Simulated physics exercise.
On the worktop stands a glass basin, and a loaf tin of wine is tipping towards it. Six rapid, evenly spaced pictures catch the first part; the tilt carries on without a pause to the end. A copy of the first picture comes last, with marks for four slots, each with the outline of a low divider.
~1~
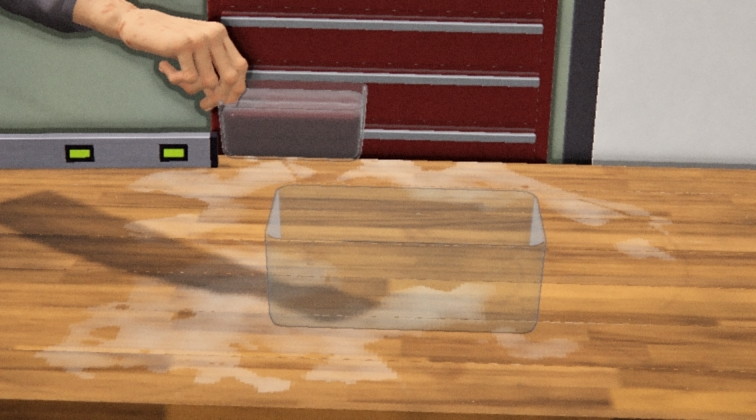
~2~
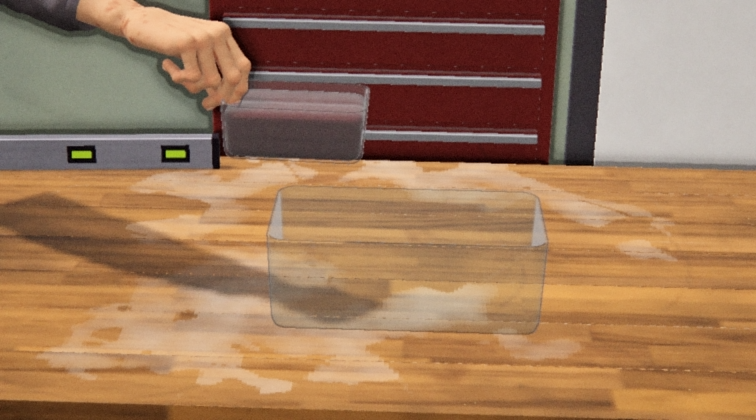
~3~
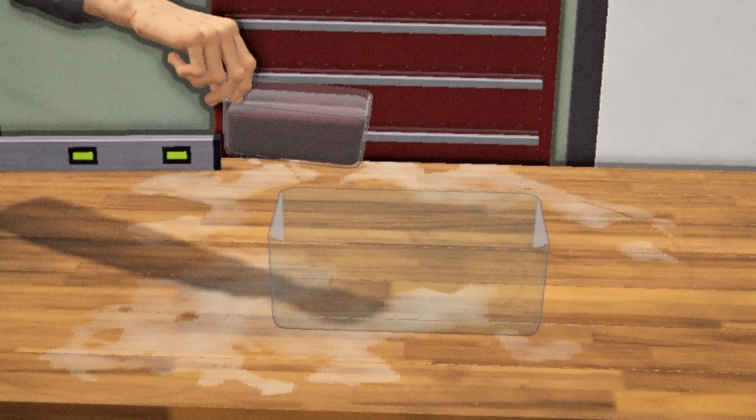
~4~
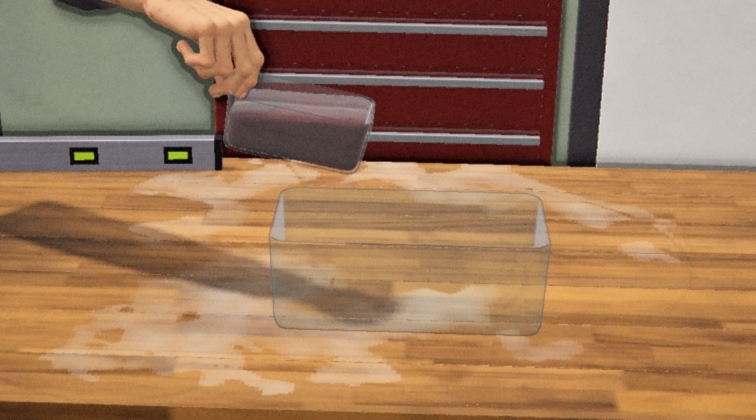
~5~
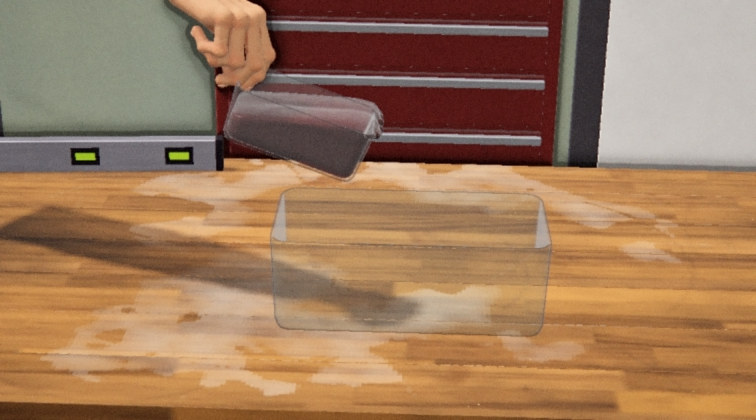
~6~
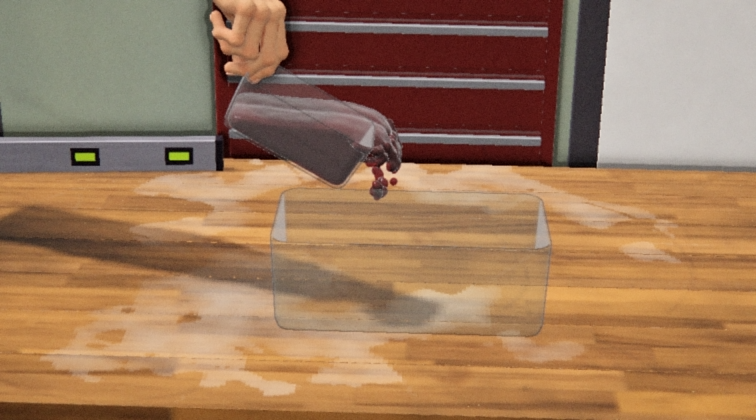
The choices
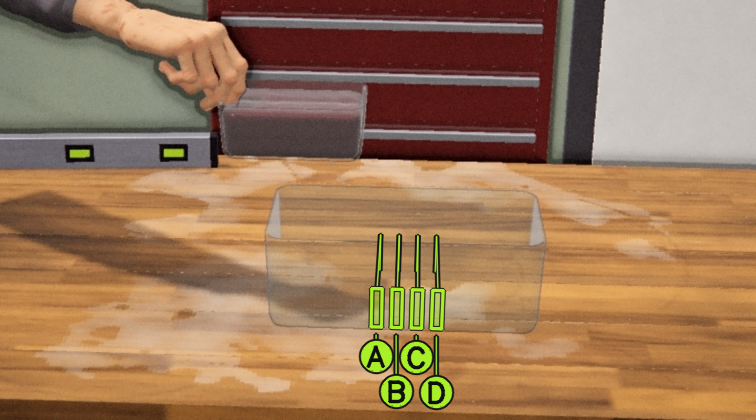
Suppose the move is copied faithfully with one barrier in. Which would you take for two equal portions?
Go for C.
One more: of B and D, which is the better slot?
B it is.
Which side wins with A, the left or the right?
More ends on the right.
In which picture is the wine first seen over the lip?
Picture 5.
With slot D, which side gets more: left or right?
The left side.
On the marked copy, A at (376, 334); B at (396, 335); C at (416, 335); D at (436, 336).
If A is chosen, about 21 % ends left of the wall and 78 % right of it.
If B is chosen, about 29 % ends left of the wall and 70 % right of it.
If C is chosen, about 47 % ends left of the wall and 52 % right of it.
If D is chosen, about 83 % ends left of the wall and 15 % right of it.
